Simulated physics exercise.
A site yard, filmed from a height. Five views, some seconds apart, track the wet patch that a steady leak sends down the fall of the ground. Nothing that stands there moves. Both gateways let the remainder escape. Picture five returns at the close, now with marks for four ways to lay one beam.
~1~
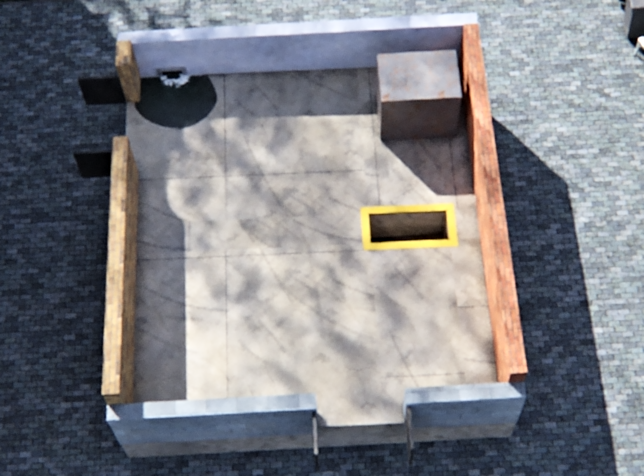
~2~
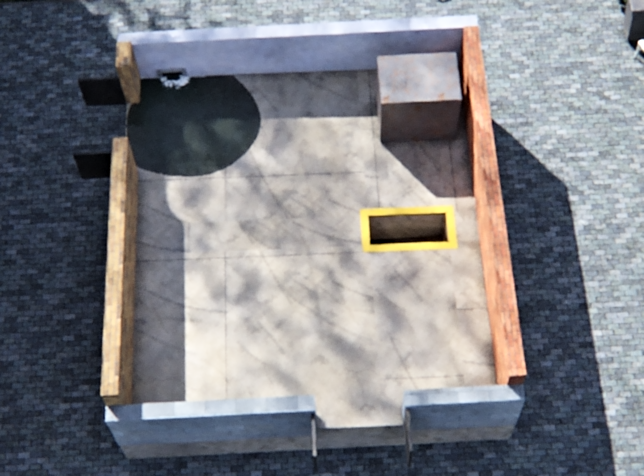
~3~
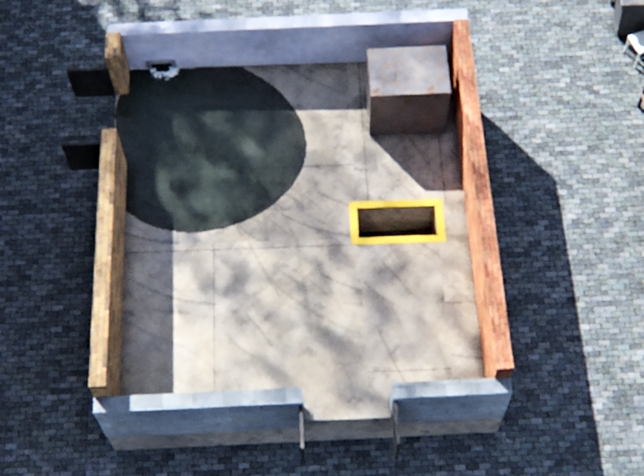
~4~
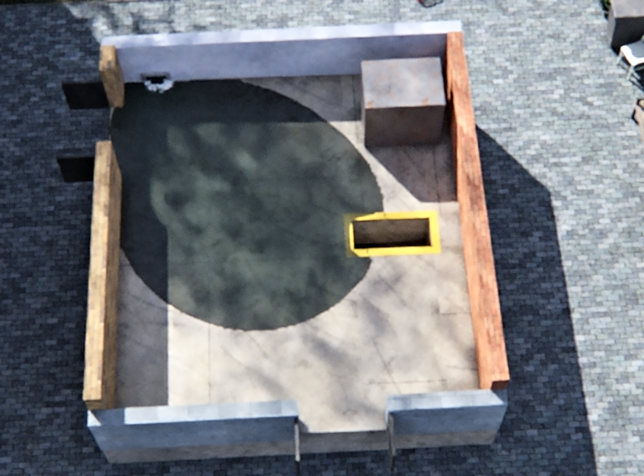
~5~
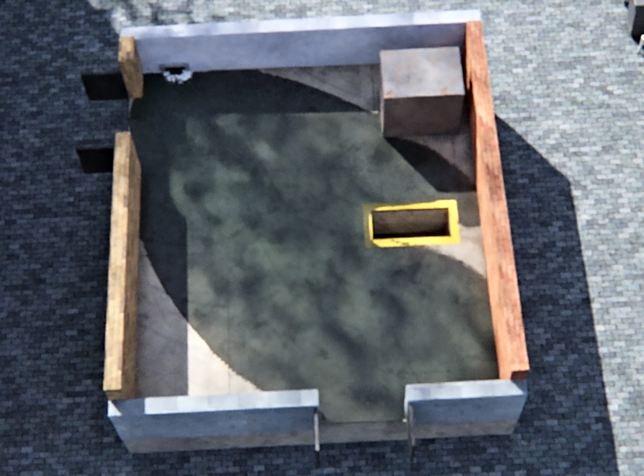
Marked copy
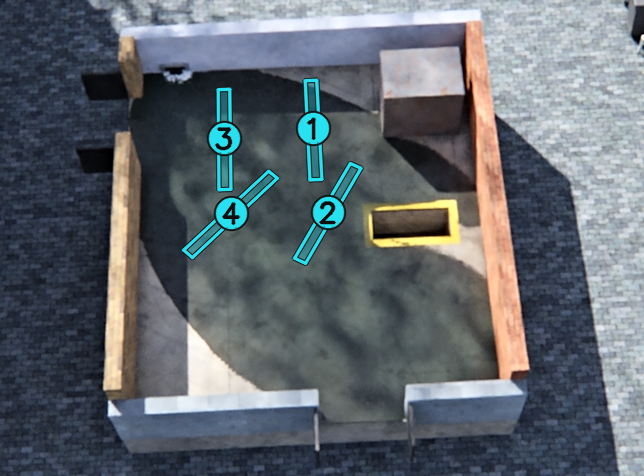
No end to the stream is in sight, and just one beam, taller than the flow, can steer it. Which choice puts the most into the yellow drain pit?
Spot 4.
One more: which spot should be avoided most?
Spot 2.
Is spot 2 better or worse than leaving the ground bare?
Worse.
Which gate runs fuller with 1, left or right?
The right one.
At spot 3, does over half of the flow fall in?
No, it does not.
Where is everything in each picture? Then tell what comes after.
The first picture shows outfall at (172, 72); yellow drain pit at (409, 227); open gate at (360, 410); open gate at (139, 136); front seen at (196, 116), 3 % of the ground wet; yellow drain pit still dry.
The second picture shows front seen at (225, 162), 11 % of the ground wet; yellow drain pit still dry.
The third picture shows front seen at (243, 215), 24 % of the ground wet; yellow drain pit still dry.
The fourth picture shows front seen at (356, 282), 47 % of the ground wet; yellow drain pit taking water.
The fifth picture shows front seen at (490, 359), 74 % of the ground wet; yellow drain pit taking water.
On the marked copy, 1 from (315, 179) to (310, 80); 2 from (300, 260) to (355, 165); 3 from (224, 189) to (223, 89); 4 from (188, 253) to (273, 174).
With 1, about 28 % of the stream goes into the yellow drain pit, about 72 % out by the gates.
With 2, about 19 % of the stream goes into the yellow drain pit, about 79 % out by the gates.
With 3, about 28 % of the stream goes into the yellow drain pit, about 71 % out by the gates.
With 4, about 37 % of the stream goes into the yellow drain pit, about 60 % out by the gates.
